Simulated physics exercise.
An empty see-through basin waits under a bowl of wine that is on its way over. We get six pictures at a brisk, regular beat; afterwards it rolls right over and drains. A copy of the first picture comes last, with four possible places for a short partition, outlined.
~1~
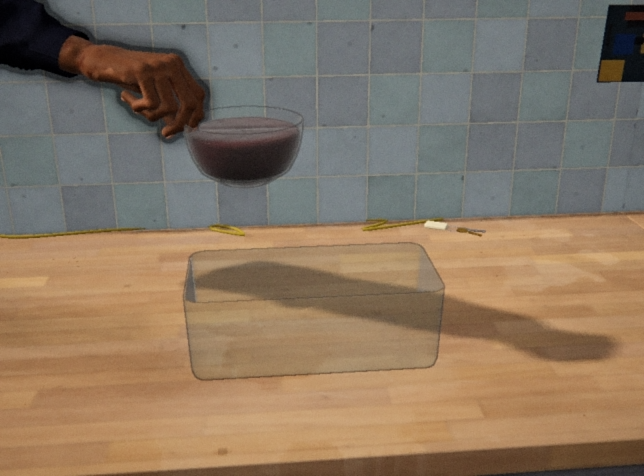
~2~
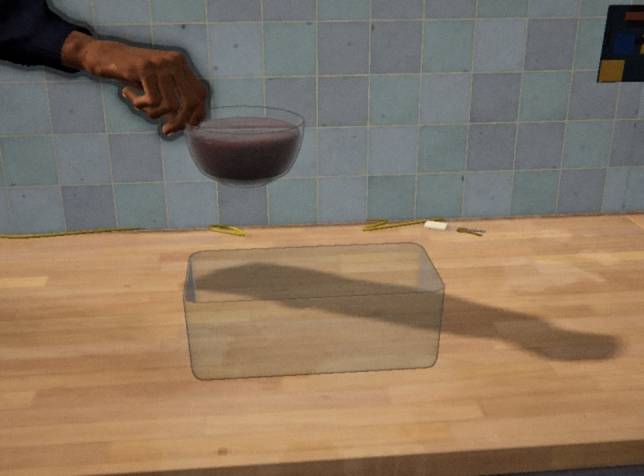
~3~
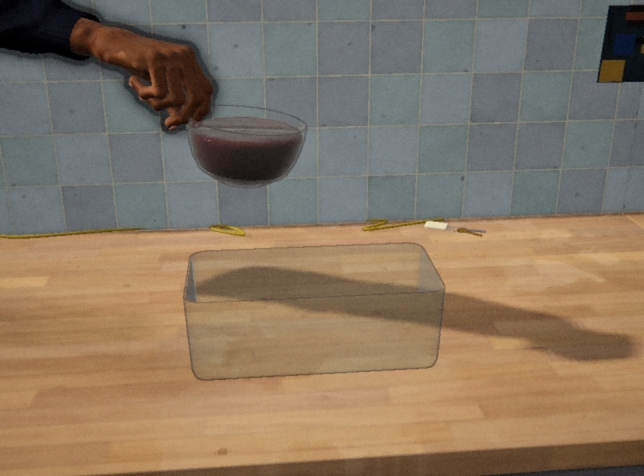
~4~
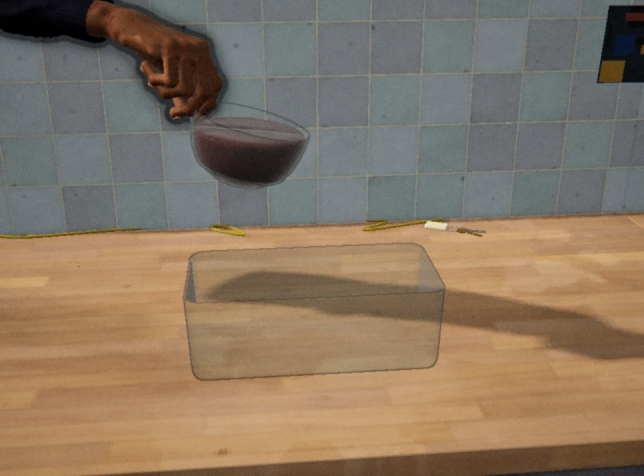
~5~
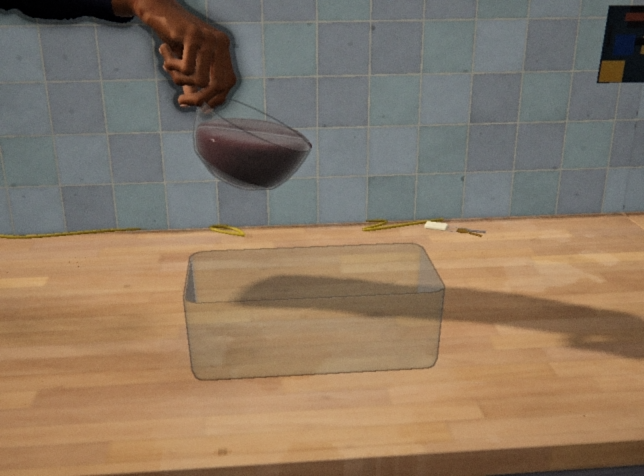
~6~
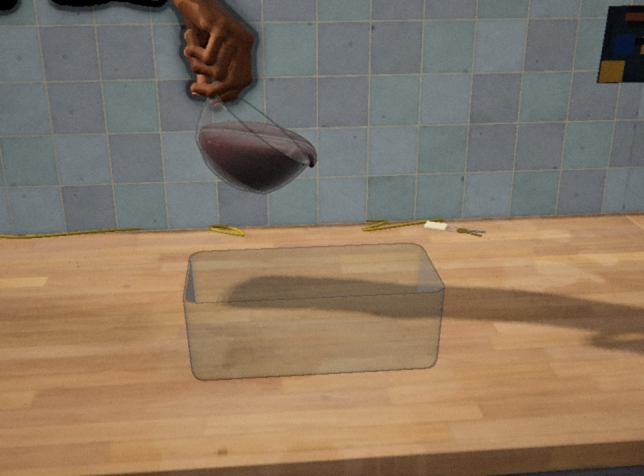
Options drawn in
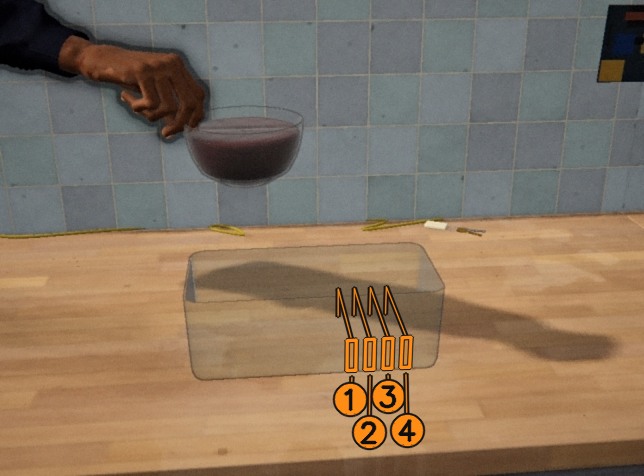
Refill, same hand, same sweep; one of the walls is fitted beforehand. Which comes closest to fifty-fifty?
1.
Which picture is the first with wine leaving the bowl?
Picture 5.
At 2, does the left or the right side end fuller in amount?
More ends on the left.
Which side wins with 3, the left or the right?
The left one.
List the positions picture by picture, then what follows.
Upright, lip at (301, 117); basin from (192, 377) to (437, 363); nothing has left yet, in the first picture.
Upright, lip at (302, 119); nothing has left yet, in the second picture.
Tipped about 7°, lip at (305, 124); nothing has left yet, in the third picture.
Tipped about 16°, lip at (308, 133); nothing has left yet, in the fourth picture.
Tipped about 27°, lip at (309, 146); wine is over the lip, down to (309, 146), in the fifth picture.
Tipped about 39°, lip at (308, 159); wine is over the lip, down to (313, 162), in the sixth picture.
On the marked copy, 1 at (351, 377); 2 at (370, 376); 3 at (388, 375); 4 at (405, 374).
With 1, about 49 % ends left of the wall and 47 % right of it; 4 % is lost outside.
With 2, about 69 % ends left of the wall and 23 % right of it; 8 % is lost outside.
With 3, about 87 % ends left of the wall and 8 % right of it; 5 % is lost outside.
With 4, about 79 % ends left of the wall and 10 % right of it; 11 % is lost outside.
